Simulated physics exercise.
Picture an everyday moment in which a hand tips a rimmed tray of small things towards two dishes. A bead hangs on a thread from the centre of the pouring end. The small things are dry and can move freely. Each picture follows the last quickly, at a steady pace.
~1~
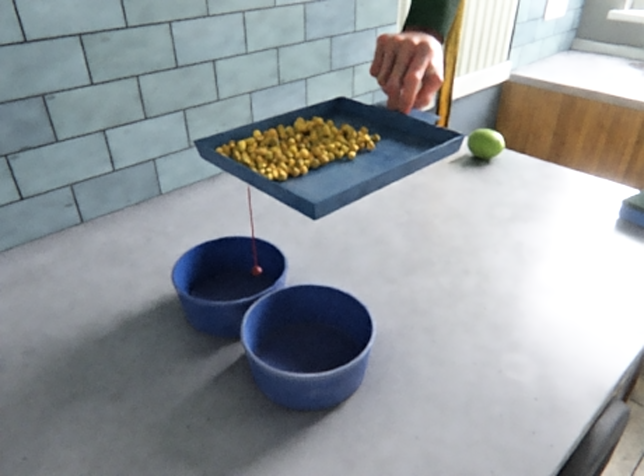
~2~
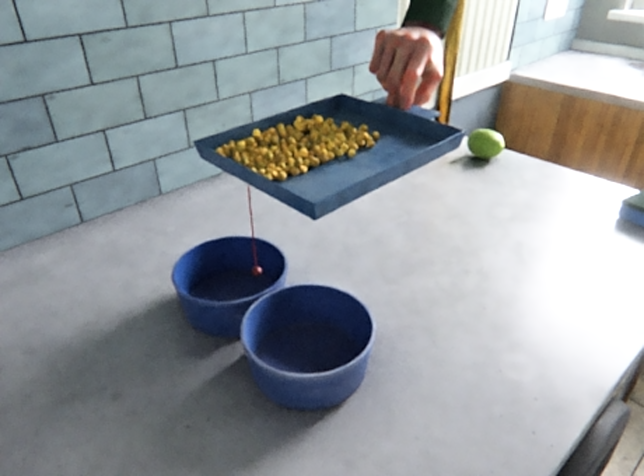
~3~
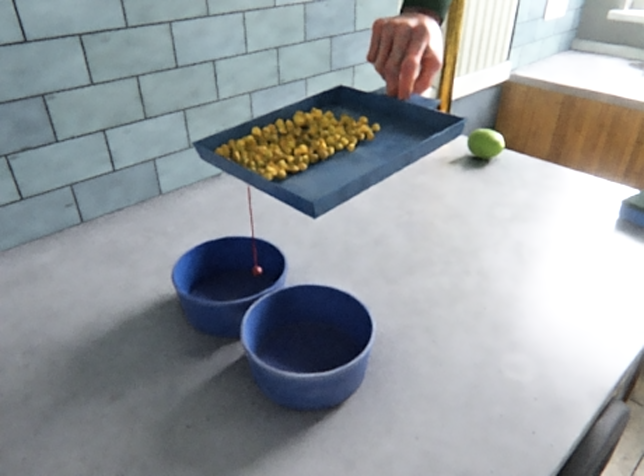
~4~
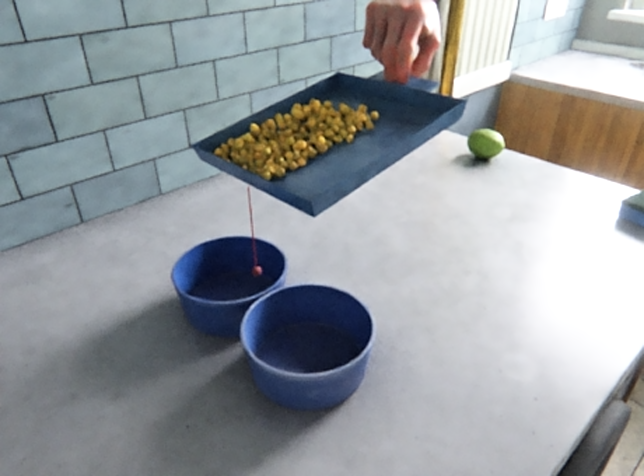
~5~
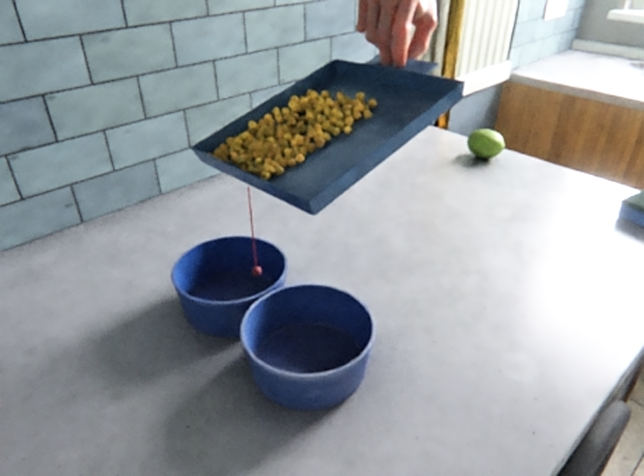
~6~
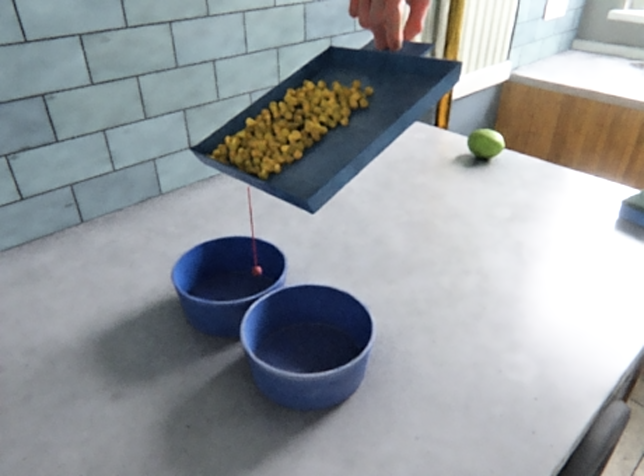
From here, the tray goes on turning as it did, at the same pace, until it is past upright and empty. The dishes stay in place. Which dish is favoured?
Honestly the dish that comes off better is the left one.
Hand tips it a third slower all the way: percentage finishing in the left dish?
Estimated share: Some 70%.
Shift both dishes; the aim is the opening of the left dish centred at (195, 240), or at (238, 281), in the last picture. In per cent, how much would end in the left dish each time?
It would be near 40 per cent first and near 50 per cent second.
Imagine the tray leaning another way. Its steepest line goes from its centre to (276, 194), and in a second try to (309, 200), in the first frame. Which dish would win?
For the first heading it's the dish at right, and for the second it's the dish at right.
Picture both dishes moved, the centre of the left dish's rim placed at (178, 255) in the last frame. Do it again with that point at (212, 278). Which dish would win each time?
The dish to the left, then the dish to the left.
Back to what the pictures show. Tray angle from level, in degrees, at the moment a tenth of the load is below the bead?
Angle reached: About 115°.
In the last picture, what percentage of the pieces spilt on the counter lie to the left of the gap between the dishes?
It comes to about 100 percent.
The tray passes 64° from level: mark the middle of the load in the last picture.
Around (237, 131).
Shortly afterwards, tray tipped steeply; all but a few on the tray; only a few in the air.
Next, tray tipped past a quarter turn; all but a few on the tray; only a few in the left dish; only a few outside both; only a few in the air.
Some moments later, tray tipped past a quarter turn; only a few in the right dish; near half in the left dish; near half outside both.
In the end, tray tipped past a quarter turn; only a few in the right dish; near half in the left dish; near half outside both.
